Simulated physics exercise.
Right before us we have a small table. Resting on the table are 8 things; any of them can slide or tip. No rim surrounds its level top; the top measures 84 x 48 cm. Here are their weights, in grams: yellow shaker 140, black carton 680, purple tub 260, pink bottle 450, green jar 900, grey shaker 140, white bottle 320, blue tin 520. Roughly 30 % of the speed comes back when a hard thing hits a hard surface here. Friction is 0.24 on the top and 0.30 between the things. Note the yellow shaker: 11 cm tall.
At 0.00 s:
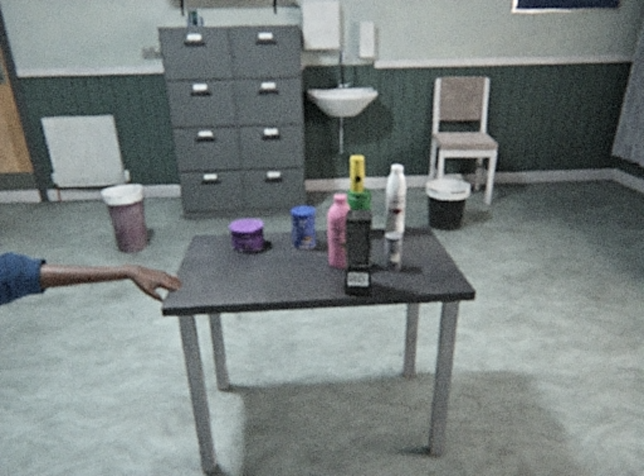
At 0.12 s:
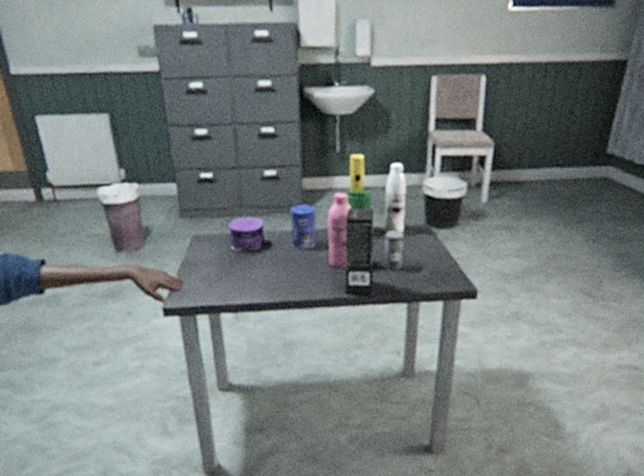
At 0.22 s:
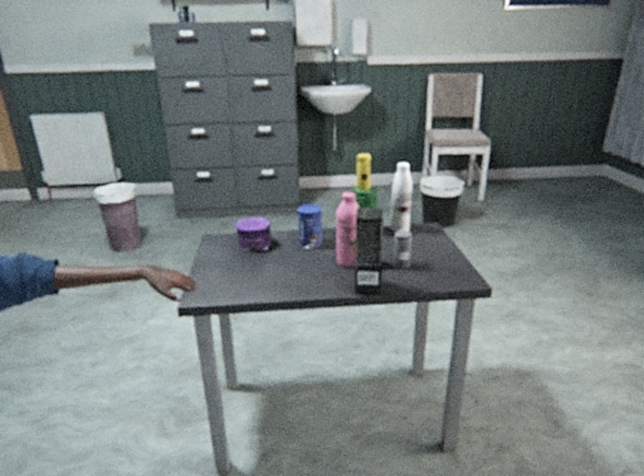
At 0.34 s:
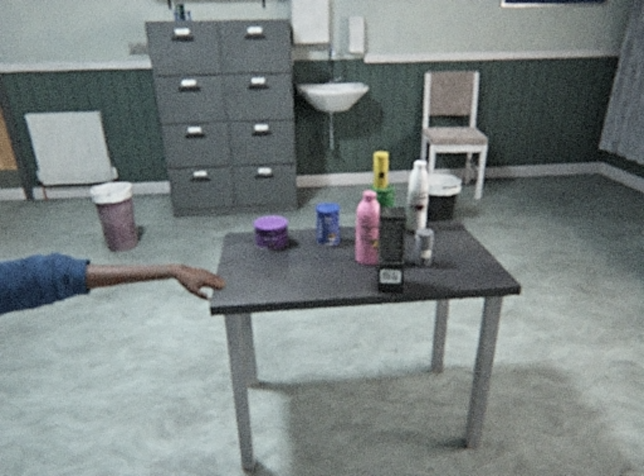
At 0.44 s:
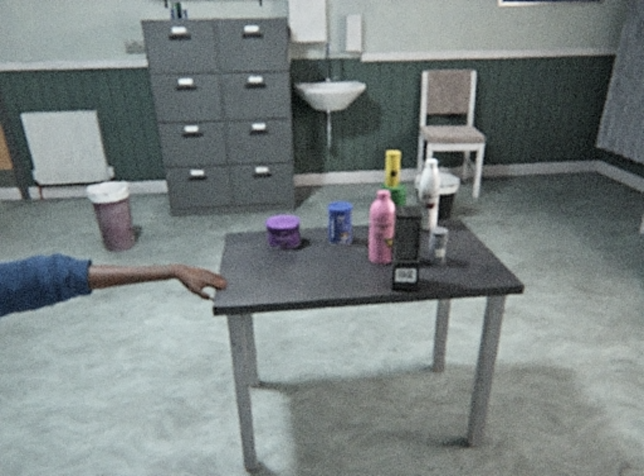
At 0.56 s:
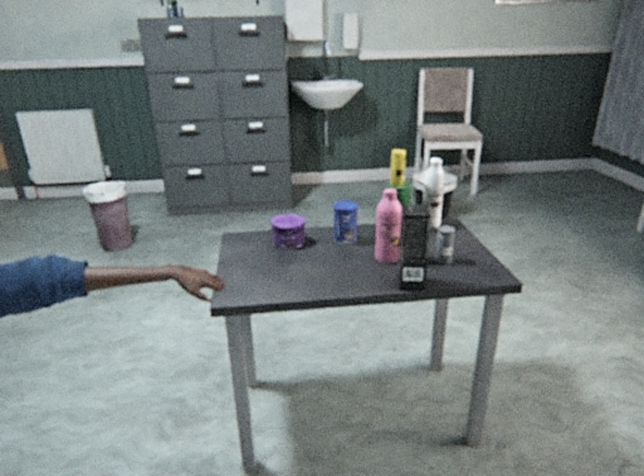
A small dark table slides to the right with a hand at its left edge, carrying a yellow shaker among bottles, tubs and other containers; the table then nearly stills while the items shift farther right across its top.
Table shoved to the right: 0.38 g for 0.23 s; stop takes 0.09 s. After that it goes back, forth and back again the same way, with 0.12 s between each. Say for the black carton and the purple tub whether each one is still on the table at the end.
One by one: The black carton sticks with the table; the purple tub sticks with the table.
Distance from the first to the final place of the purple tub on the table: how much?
It ends up around 8 cm from its start.
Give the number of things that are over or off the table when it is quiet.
I count 0.
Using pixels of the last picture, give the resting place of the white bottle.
It finishes around (408, 195).
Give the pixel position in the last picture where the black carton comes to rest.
At pixel (383, 249) or so, give or take.
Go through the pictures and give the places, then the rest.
In the first picture, black carton (359, 253); purple tub (248, 235).
In the second picture, table along by 1 cm; grey shaker (394, 250).
In the third picture, table along by 5 cm; black carton (369, 251) moved 2 cm; white bottle (402, 198) moved 2 cm.
In the fourth picture, table along by 13 cm; black carton (391, 250) moved 4 cm; yellow shaker (381, 170) moved 4 cm.
In the fifth picture, table along by 14 cm; grey shaker (438, 246).
In the sixth picture, table along by 13 cm; black carton (413, 247) moved 2 cm; purple tub (289, 231) moved 2 cm.
After 0.76 s, table along by 2 cm; purple tub moved 9 cm near (275, 232); black carton moved 8 cm near (397, 248); grey shaker moved 10 cm.
After 1.26 s, table along by 14 cm; grey shaker moved 3 cm.
After 1.66 s, table along by 1 cm; purple tub moved 12 cm near (282, 232); black carton moved 10 cm near (401, 248); grey shaker moved 13 cm.
In the end (2.4 s), not toppled but over 5 cm from the start, yellow shaker, black carton, purple tub, pink bottle, green jar, grey shaker, white bottle and blue tin. In the last view, black carton near (383, 249), purple tub near (268, 233).
